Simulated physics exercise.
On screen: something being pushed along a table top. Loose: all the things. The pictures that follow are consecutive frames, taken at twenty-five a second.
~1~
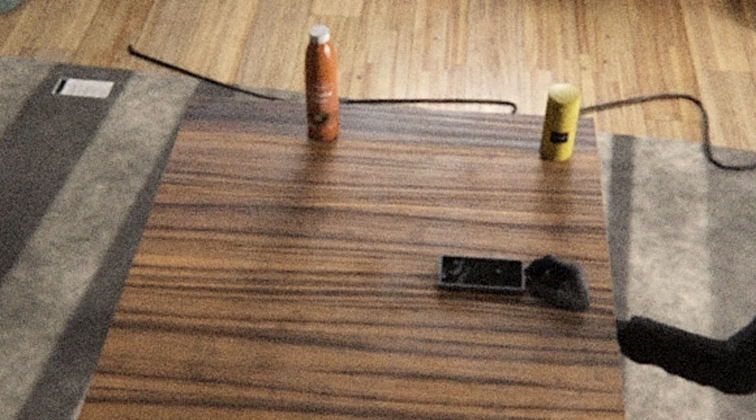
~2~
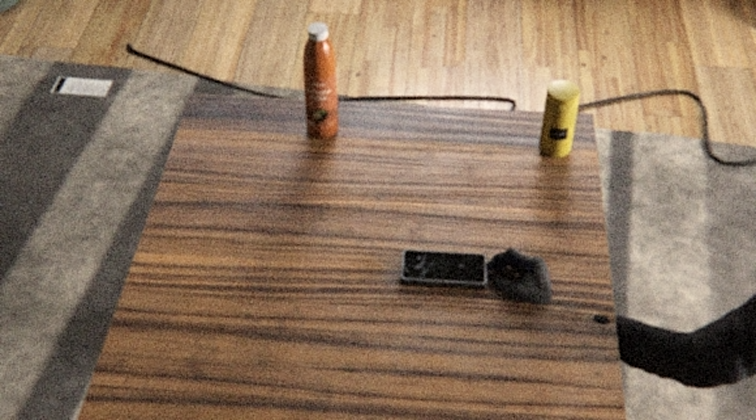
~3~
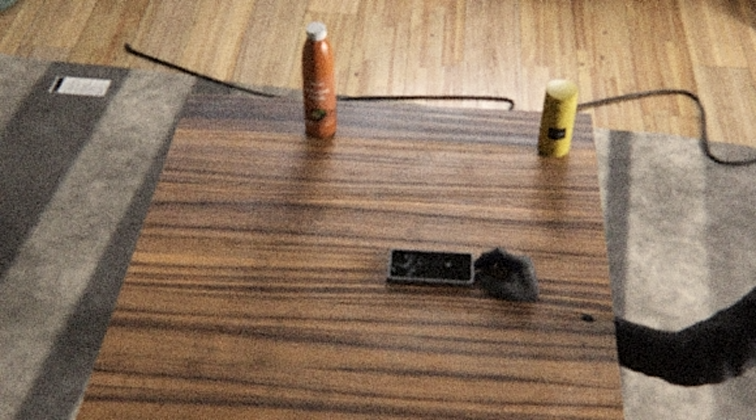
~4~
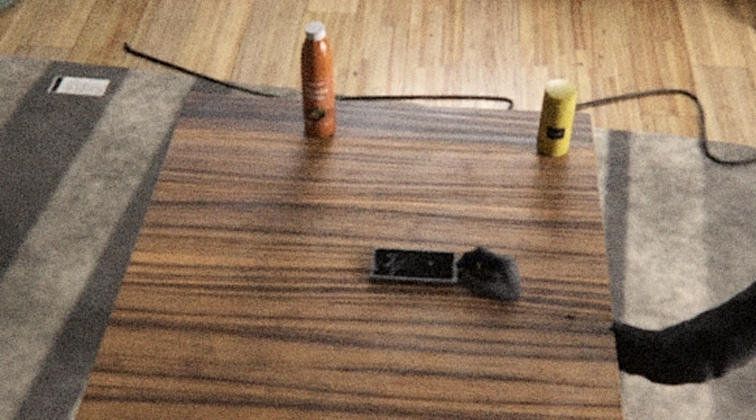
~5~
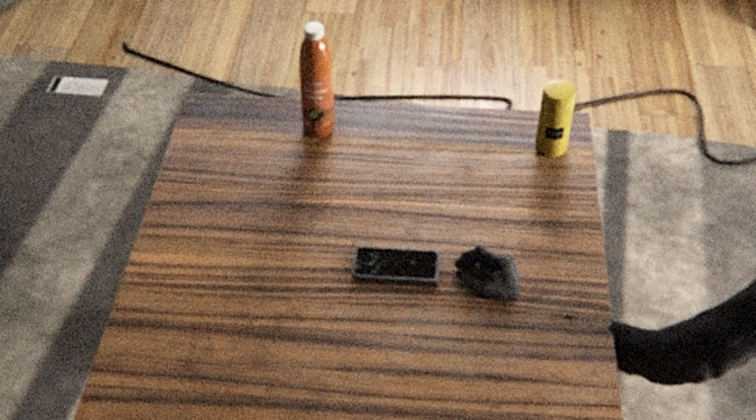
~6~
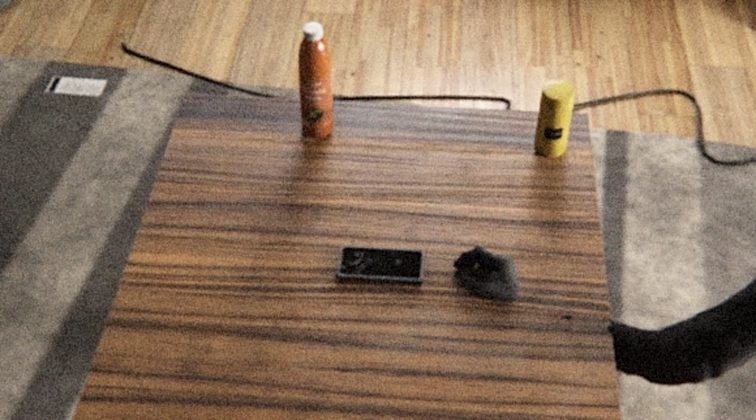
A black-gloved hand pushes a phone left across a wooden table, then the phone slides away from it.
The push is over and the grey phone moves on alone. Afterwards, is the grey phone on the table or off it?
On the table.
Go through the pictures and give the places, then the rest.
The first picture shows under the hand; grey phone (482, 274).
The second picture shows under the hand; grey phone (444, 268).
The third picture shows under the hand; grey phone (431, 267).
The fourth picture shows grey phone (414, 266).
The fifth picture shows grey phone (396, 265) displaced a little.
The sixth picture shows grey phone (381, 265) displaced a little.
Then, 1.40 s past the last view, grey phone displaced about its own width near (356, 263).
Then, 4.20 s past the last view, grey phone resting near (356, 263).
Finally, moved from the start, grey phone. Final places as the last picture's camera would see them, grey phone near (356, 263).
